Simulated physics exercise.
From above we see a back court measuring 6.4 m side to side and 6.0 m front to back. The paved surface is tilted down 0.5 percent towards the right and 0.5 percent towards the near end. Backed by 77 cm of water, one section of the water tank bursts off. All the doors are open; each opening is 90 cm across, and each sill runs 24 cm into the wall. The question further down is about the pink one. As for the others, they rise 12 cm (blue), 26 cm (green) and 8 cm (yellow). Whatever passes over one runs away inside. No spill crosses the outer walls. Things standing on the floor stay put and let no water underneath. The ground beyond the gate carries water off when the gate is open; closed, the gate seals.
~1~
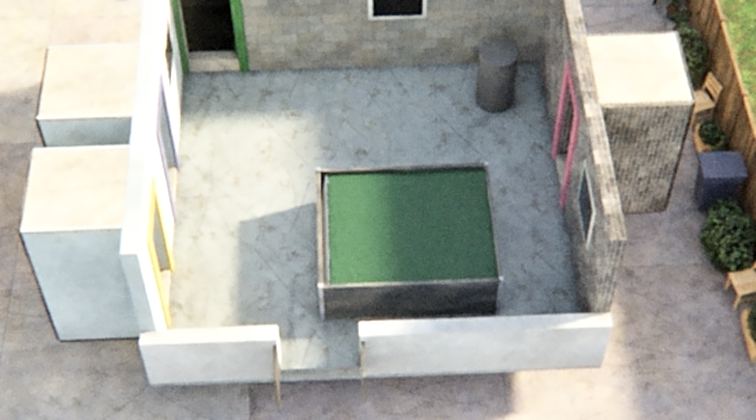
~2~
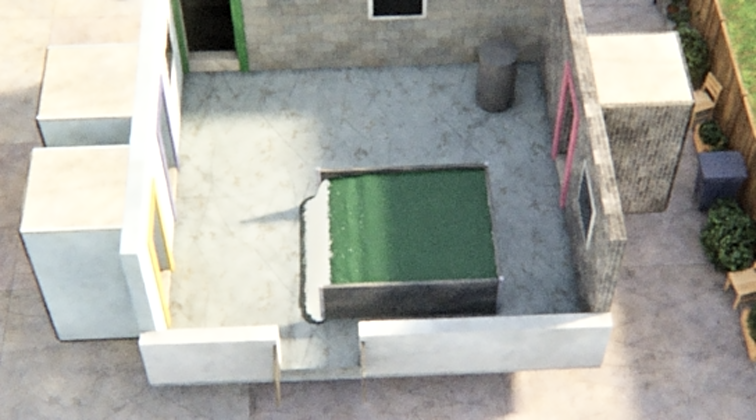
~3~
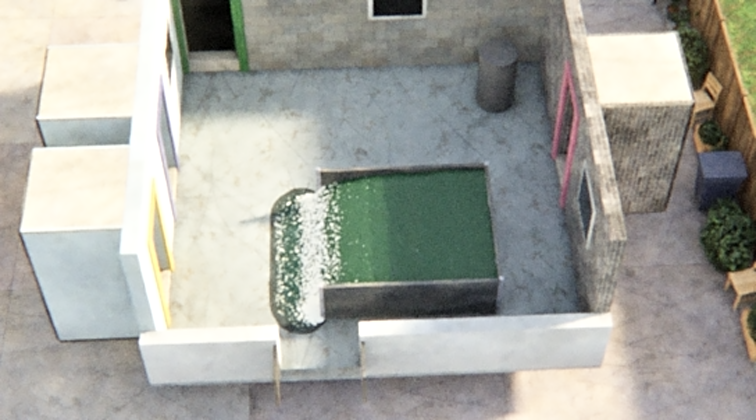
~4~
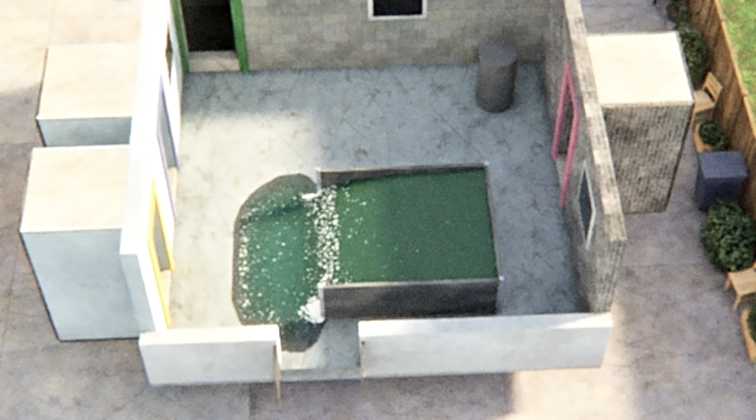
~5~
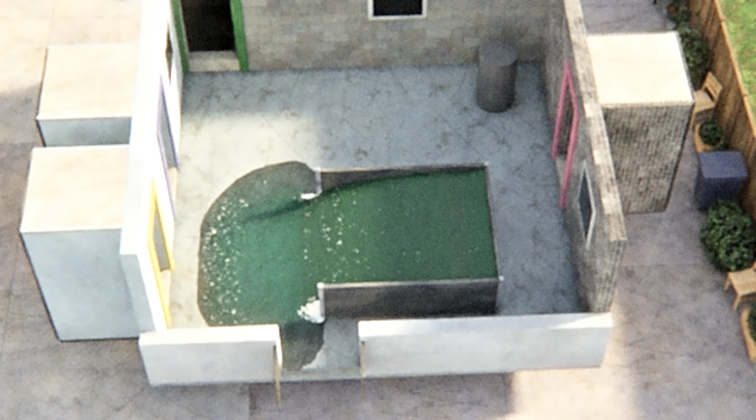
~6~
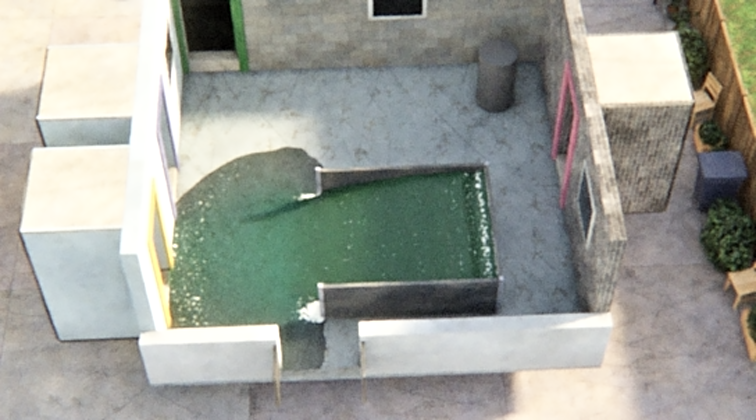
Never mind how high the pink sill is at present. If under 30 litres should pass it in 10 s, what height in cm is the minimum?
The minimum is around 8 cm.
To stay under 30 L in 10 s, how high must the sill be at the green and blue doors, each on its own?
You'd want some 26 cm at green and some 27 cm at blue.
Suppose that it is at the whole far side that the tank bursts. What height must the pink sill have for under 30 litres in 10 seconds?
Then something near 11.0 cm.
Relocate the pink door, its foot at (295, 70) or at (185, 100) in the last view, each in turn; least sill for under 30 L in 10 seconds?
First place around 11.0 cm, second around 18 cm.
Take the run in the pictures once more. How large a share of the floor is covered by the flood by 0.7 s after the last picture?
I'd say near 30 percent is wet.
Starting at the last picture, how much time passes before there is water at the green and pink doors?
Green 1.5 s, pink 5.0 s.
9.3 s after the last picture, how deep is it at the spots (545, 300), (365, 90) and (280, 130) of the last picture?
In order: Around 16, 6 and 7 cm.
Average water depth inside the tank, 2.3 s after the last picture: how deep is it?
Average depth: Approx. 21 cm.
Then, 0.7 s after the last picture water covers 30 % of the floor, deepest (47 cm) near (184, 253); it has not reached the pink door.
Then, 2.3 s after the last picture water covers 40 % of the floor, deepest (36 cm) near (183, 81); it has not reached the pink door.
Then, 9.3 s after the last picture water covers 100 % of the floor, deepest (22 cm) near (581, 344); 13 cm at the pink door, 0 litres in over its 15 cm sill.
At the pink door as built, the water peaked near 13 cm, 8.5 s after the last picture.
With a sill of 7 cm, 43 litres would have come in within the 10 s; with 9.5 cm, 18 litres. So under 30 litres takes about 8 cm.
